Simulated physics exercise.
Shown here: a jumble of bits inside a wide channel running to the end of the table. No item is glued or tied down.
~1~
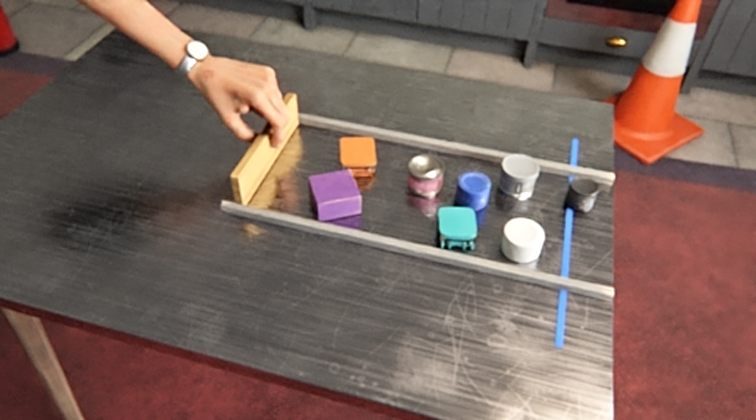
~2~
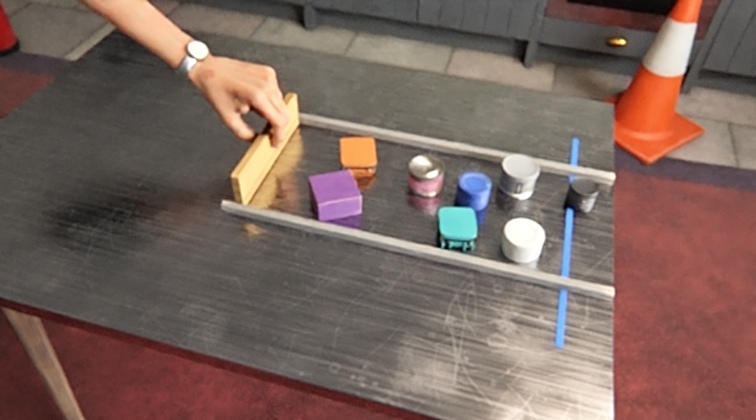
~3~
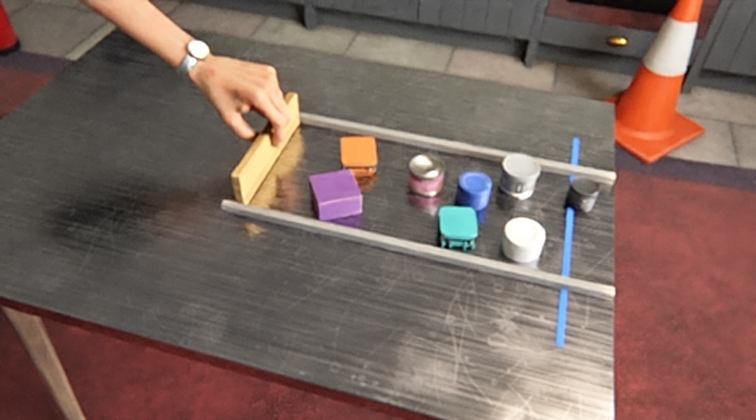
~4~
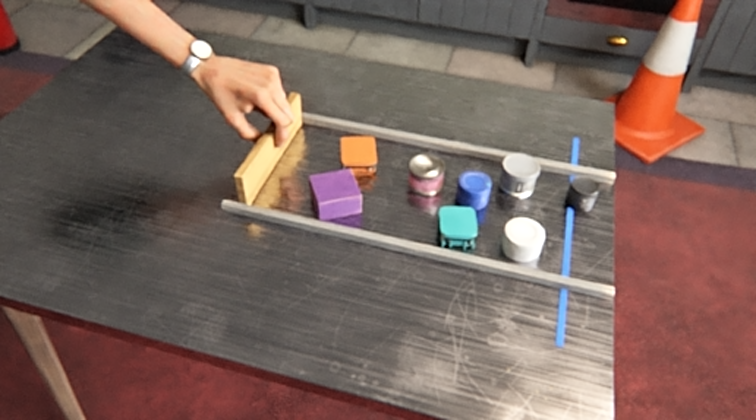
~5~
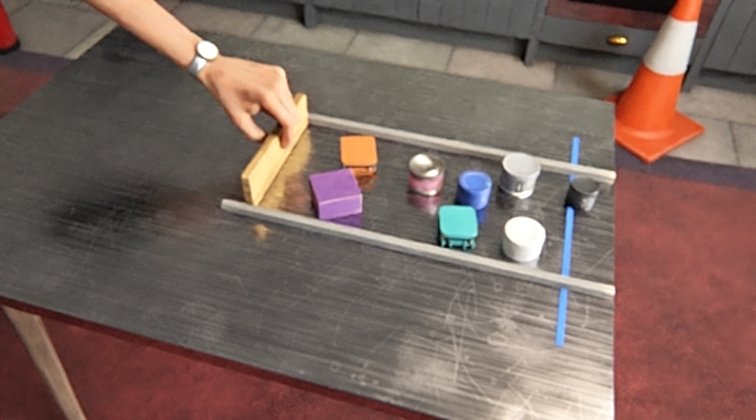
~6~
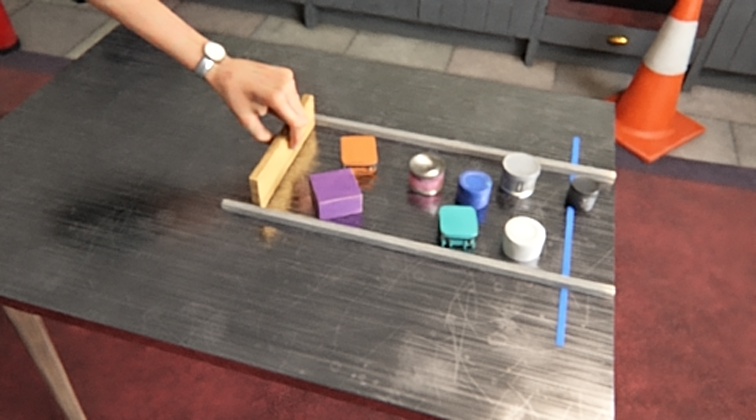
We see a hand holding an upright wooden board at the left end of a channel scattered with coloured blocks, cases and pots; it stays nearly still, then slides the board slightly right while the objects remain in place.
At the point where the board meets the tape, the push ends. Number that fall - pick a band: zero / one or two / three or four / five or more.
Band: Five or more.
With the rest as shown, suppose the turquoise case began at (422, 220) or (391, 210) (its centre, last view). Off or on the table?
In order: Slips off; slips off.
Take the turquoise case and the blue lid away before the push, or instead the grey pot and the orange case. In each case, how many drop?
The count is 3 in one try and 2 in the other, in that order.
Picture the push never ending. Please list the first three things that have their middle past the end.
The order is the white lid, the black tub, the turquoise case.
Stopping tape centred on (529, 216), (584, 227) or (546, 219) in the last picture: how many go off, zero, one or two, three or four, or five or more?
One or two; more than four; either one or two.
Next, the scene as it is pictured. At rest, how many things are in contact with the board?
2 of them.
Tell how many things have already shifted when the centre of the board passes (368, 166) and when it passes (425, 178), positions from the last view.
By the first moment it's 2, by the second it's 5.
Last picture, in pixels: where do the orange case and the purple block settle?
I'd say approximately (590, 211) and then (593, 262).
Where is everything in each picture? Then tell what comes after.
In the first frame, black tub (582, 195); white lid (522, 241); grey pot (518, 176); board (267, 147); tape (568, 226).
In the second frame, white lid (522, 240); purple block (335, 195).
In the third frame, grey pot (519, 175); blue lid (473, 191).
In the fourth frame, black tub (582, 194); orange case (359, 157).
In the fifth frame, white lid (522, 239); turquoise case (457, 228).
In the sixth frame, black tub (583, 193); white lid (523, 239); grey pot (519, 175); board (285, 149); tape (569, 224).
Soon after, none off yet; black tub at rest near (583, 193); white lid at rest near (523, 239); grey pot at rest near (519, 175).
After that, none off yet; black tub at rest near (583, 193); white lid displaced about its own width near (567, 249); grey pot displaced a little near (532, 173).
In the end, the number that fall off is five or more; gone, pink pot, turquoise case, blue lid, white lid and black tub.
